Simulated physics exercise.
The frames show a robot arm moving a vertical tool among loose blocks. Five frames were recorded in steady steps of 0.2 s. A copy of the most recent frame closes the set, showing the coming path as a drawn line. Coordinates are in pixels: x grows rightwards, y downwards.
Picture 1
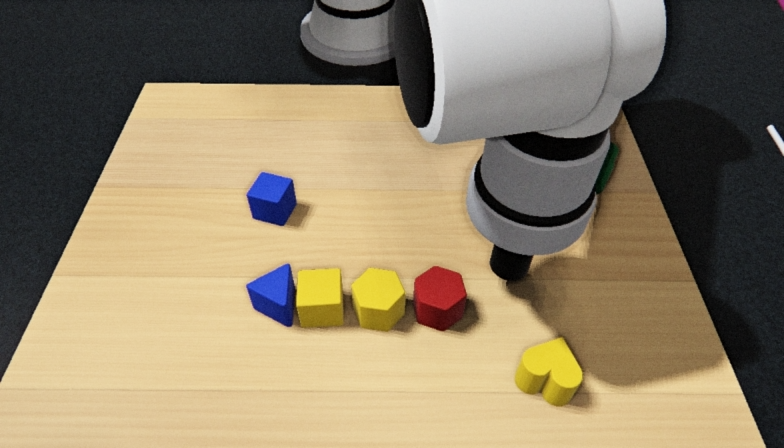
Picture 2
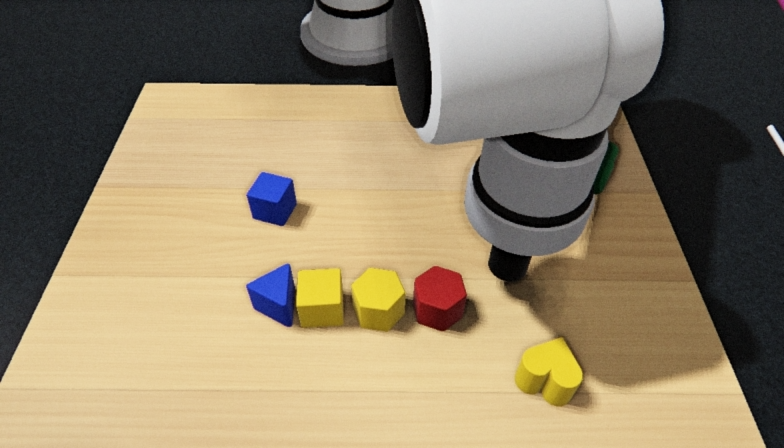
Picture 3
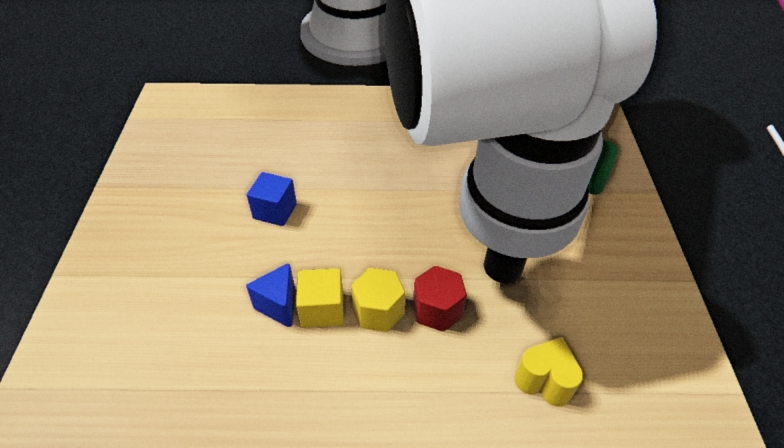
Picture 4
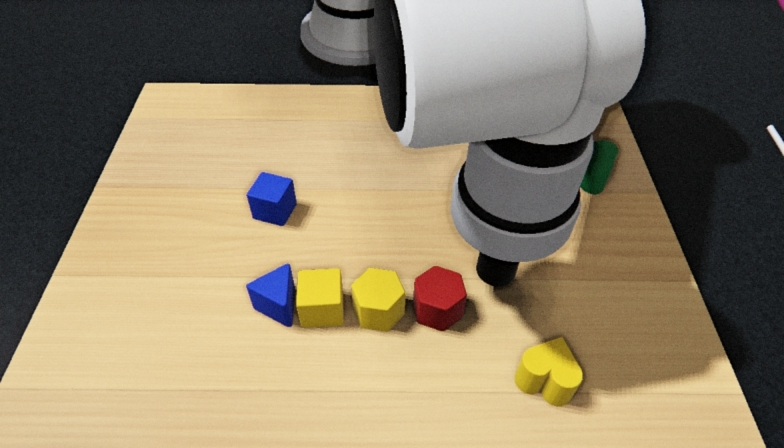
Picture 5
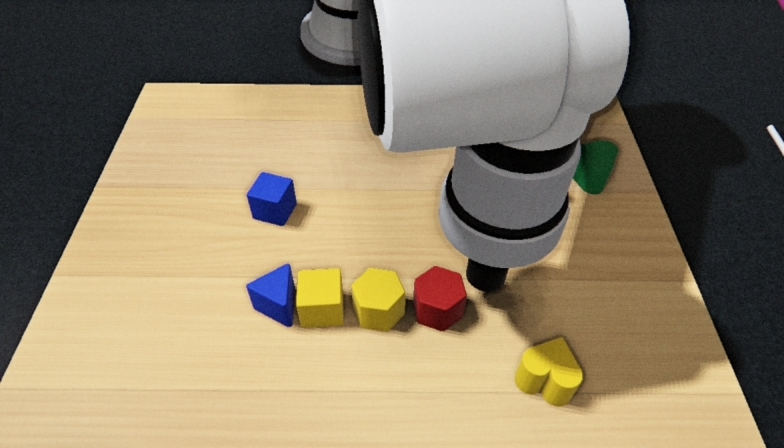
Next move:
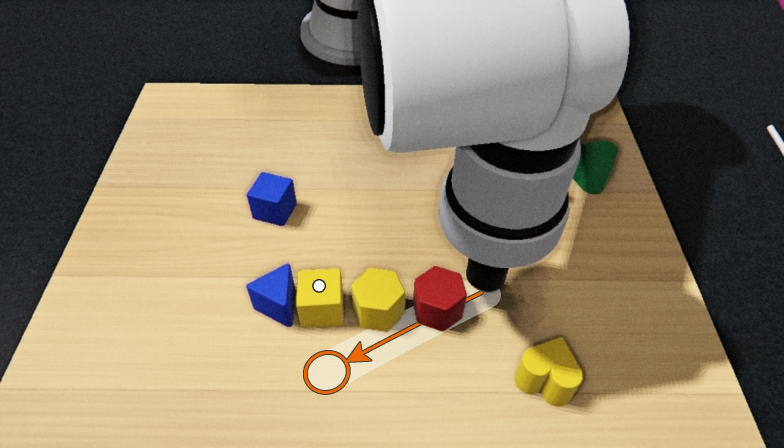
To begin with, a robot arm holds its black-tipped tool upright to the right of a row of blue, yellow and red blocks on a wooden board. The arm then shifts slightly left, bringing the tip closer to the red hexagonal block, while the blocks stay still.
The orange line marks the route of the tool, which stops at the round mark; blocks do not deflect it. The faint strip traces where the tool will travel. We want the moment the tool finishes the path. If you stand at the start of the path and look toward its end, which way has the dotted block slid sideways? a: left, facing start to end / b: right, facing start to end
b - right, facing start to end.
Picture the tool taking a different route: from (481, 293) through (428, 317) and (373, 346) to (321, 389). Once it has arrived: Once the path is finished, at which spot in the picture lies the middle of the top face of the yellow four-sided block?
The centre of its top face lies at (289, 287).
The line goes from (481, 293) to (327, 372); the dot is on the yellow four-sided block.
What follows on the original path. One third of the way, tool at (434, 301); blue triangular block at (267, 282), turned 15° clockwise; yellow four-sided block at (306, 285), turned 25° clockwise; yellow hexagonal block at (346, 303), turned 40° clockwise; red hexagonal block at (397, 316), turned 20° anticlockwise.
Two thirds of the way, tool at (381, 327); blue triangular block at (253, 269), turned 35° clockwise; yellow four-sided block at (287, 288), turned 60° clockwise; yellow hexagonal block at (299, 329), turned 90° clockwise; red hexagonal block at (346, 354), turned 45° anticlockwise.
At the end, tool at (324, 357); blue triangular block at (252, 268), turned 40° clockwise; yellow four-sided block at (285, 288), turned 70° clockwise; yellow hexagonal block at (275, 338), turned 130° clockwise; red hexagonal block at (297, 396), turned 75° anticlockwise.
